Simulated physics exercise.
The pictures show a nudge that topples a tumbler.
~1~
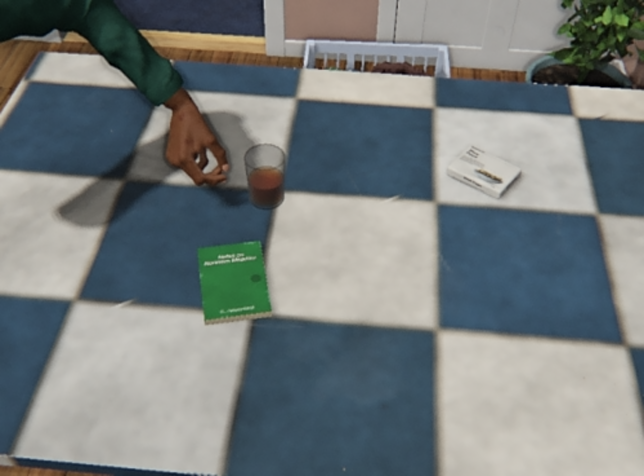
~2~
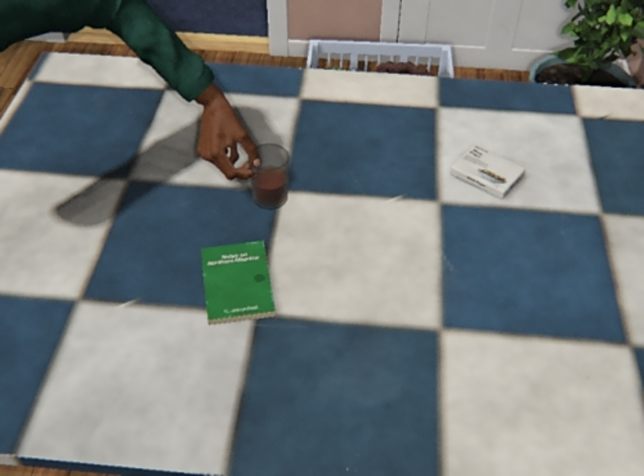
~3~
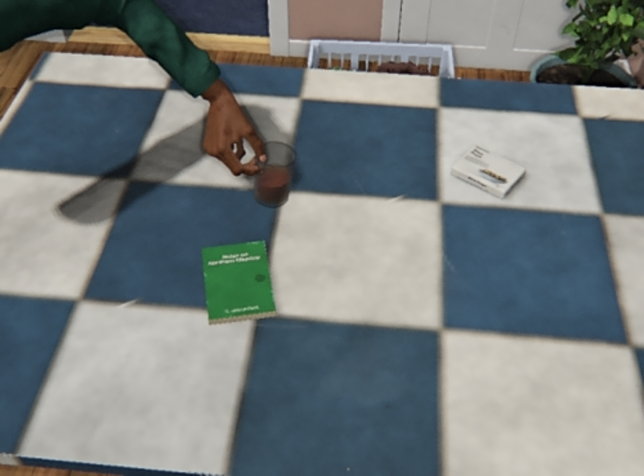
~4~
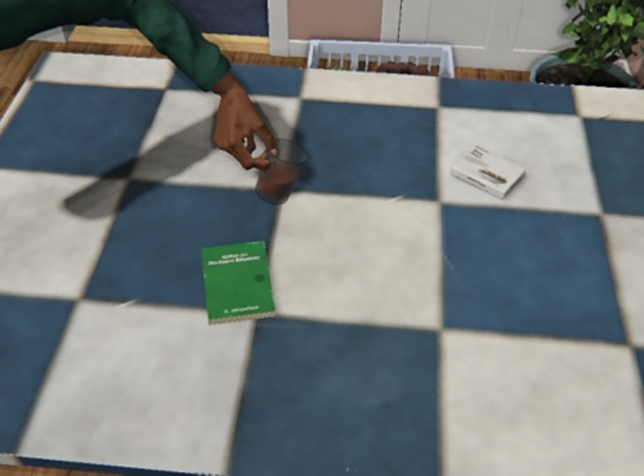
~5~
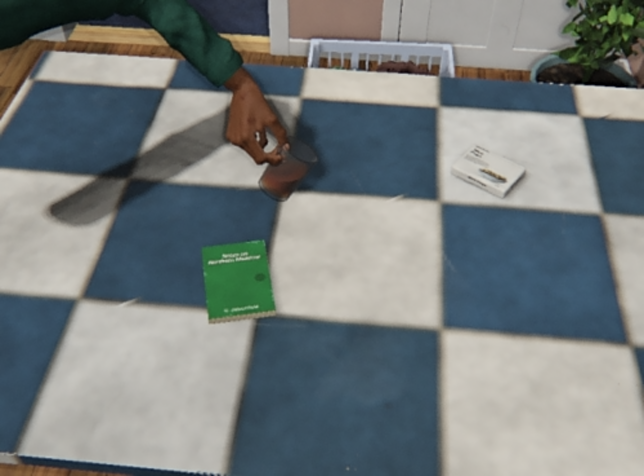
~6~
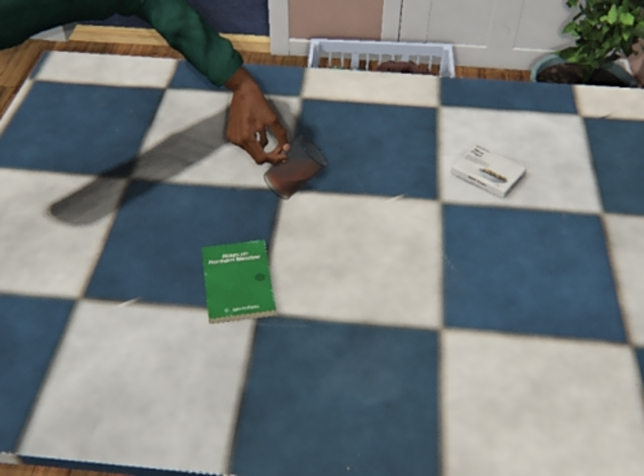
On a blue and white checked table, a green-sleeved hand nudging a glass of brown drink rightward until it tilts steeply.
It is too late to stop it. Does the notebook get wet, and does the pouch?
The notebook escapes and the pouch is reached.
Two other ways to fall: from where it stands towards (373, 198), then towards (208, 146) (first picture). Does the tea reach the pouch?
First it is reached, then it remains untouched.
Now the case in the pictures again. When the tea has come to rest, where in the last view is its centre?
At about (451, 155).
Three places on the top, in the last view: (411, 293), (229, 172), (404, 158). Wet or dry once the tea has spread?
One: Dry. Two: Dry. Three: Wet.
Next, the puddle covers about as much as a plate; the notebook is clear of it; the pouch is in it.
After that, the puddle covers about as much as a tray; the notebook is clear of it; the pouch is in it.
Finally, the puddle covers about as much as a tray; the notebook is clear of it; the pouch is in it.
